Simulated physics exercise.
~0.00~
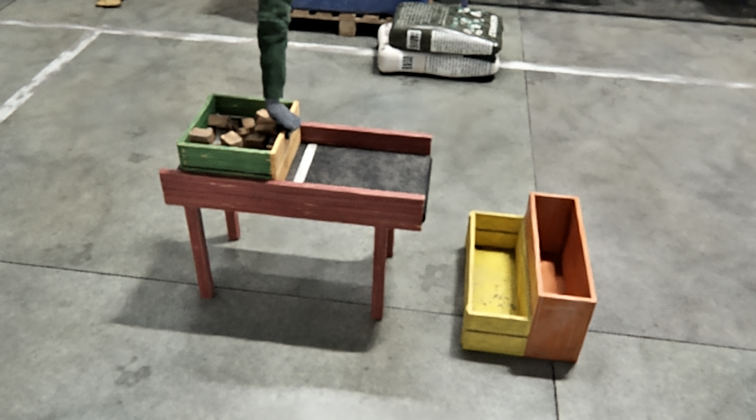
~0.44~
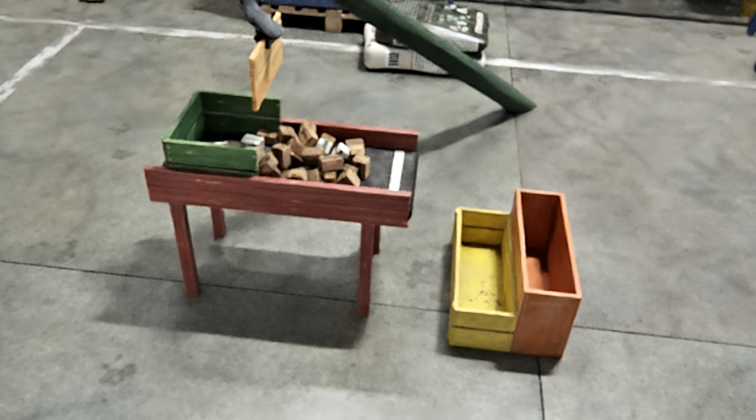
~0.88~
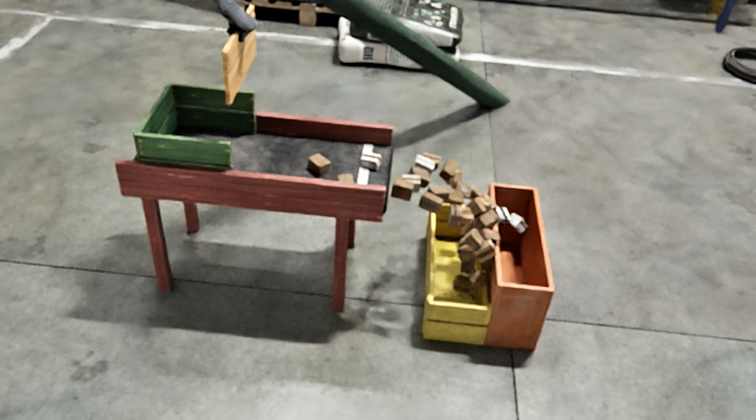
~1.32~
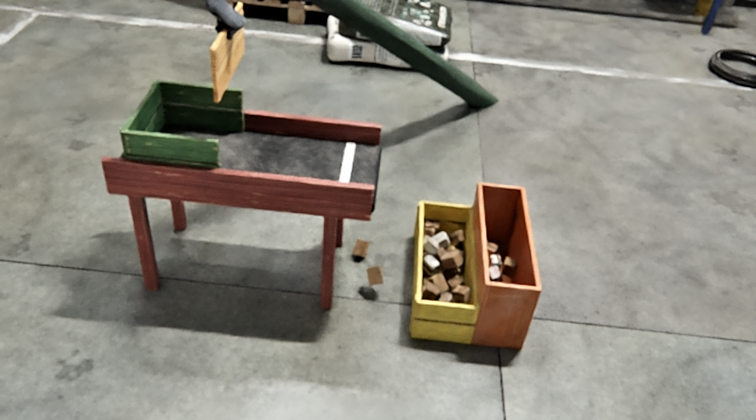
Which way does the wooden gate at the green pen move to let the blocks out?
The wooden gate moves up, and it stays raised above the belt while the blocks travel away.
On a concrete floor, a gate lifts and belt-carried blocks drop mostly into a yellow tub.
